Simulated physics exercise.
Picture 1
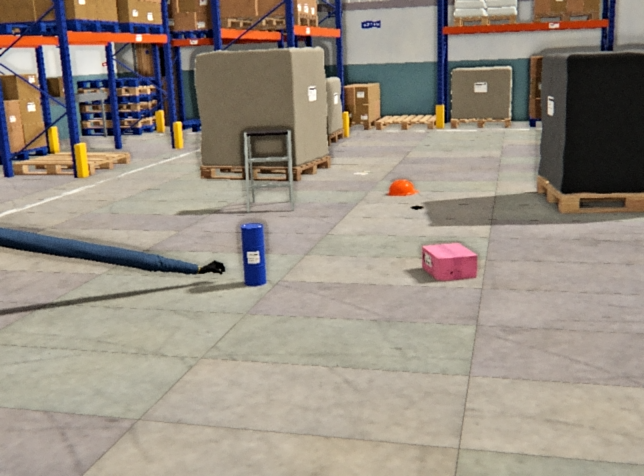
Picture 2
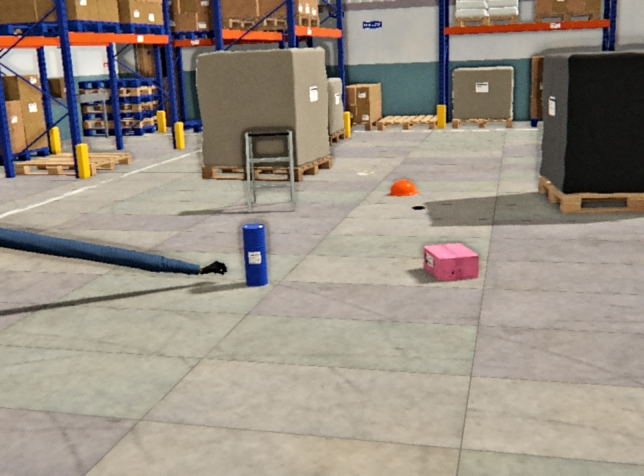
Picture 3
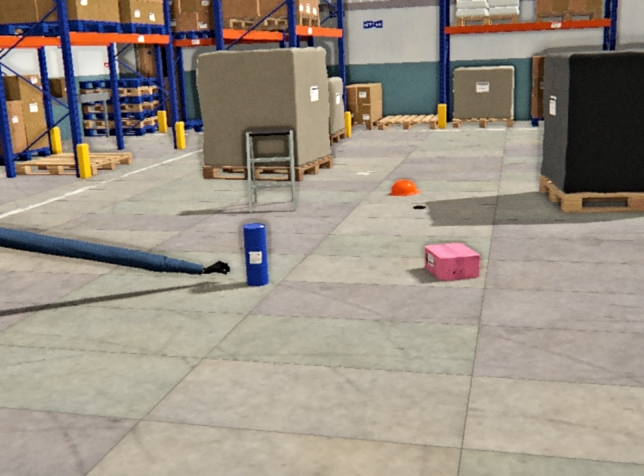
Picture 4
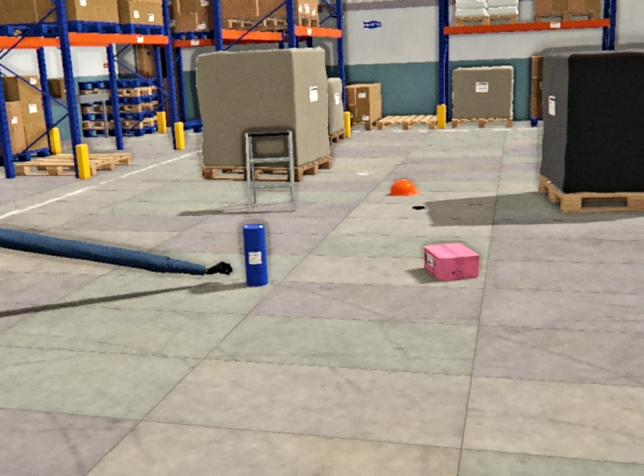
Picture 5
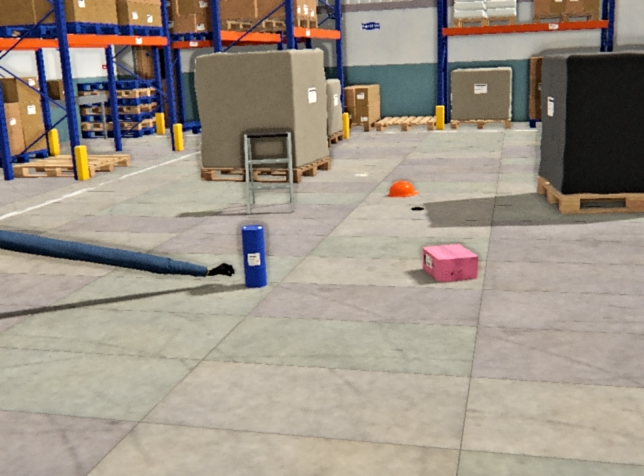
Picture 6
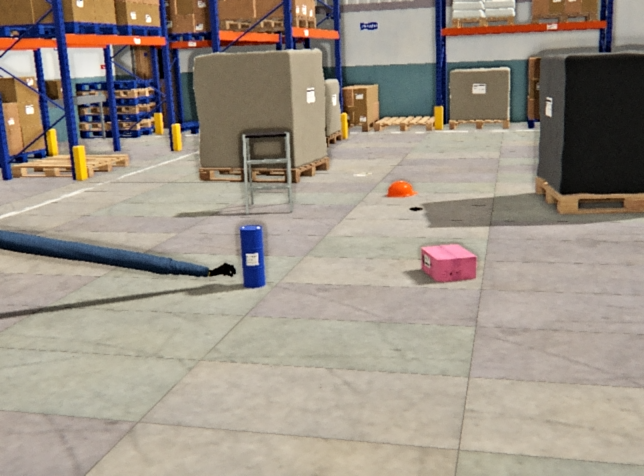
The clip opens on a warehouse floor with a blue canister standing upright near a pink box, an orange object behind them, and a long blue arm reaching in from the left. The arm's dark tip edges slightly rightward, narrowing the small gap to the canister, while the objects stay in place.
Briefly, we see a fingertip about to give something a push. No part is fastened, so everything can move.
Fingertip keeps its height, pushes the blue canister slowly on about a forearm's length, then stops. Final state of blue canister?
Withstands it.
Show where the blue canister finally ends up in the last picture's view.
End point in the final view: About (307, 258).
Then, 0.50 s later than the last frame, blue canister moved a little near (264, 257).
Then, 0.90 s later than the last frame, blue canister moved about its own width near (280, 257).
Then, 1.40 s later than the last frame, blue canister moved well along near (301, 258).
When it is over, moved from the start, blue canister. End places, in pixels of the last picture, blue canister near (307, 258).
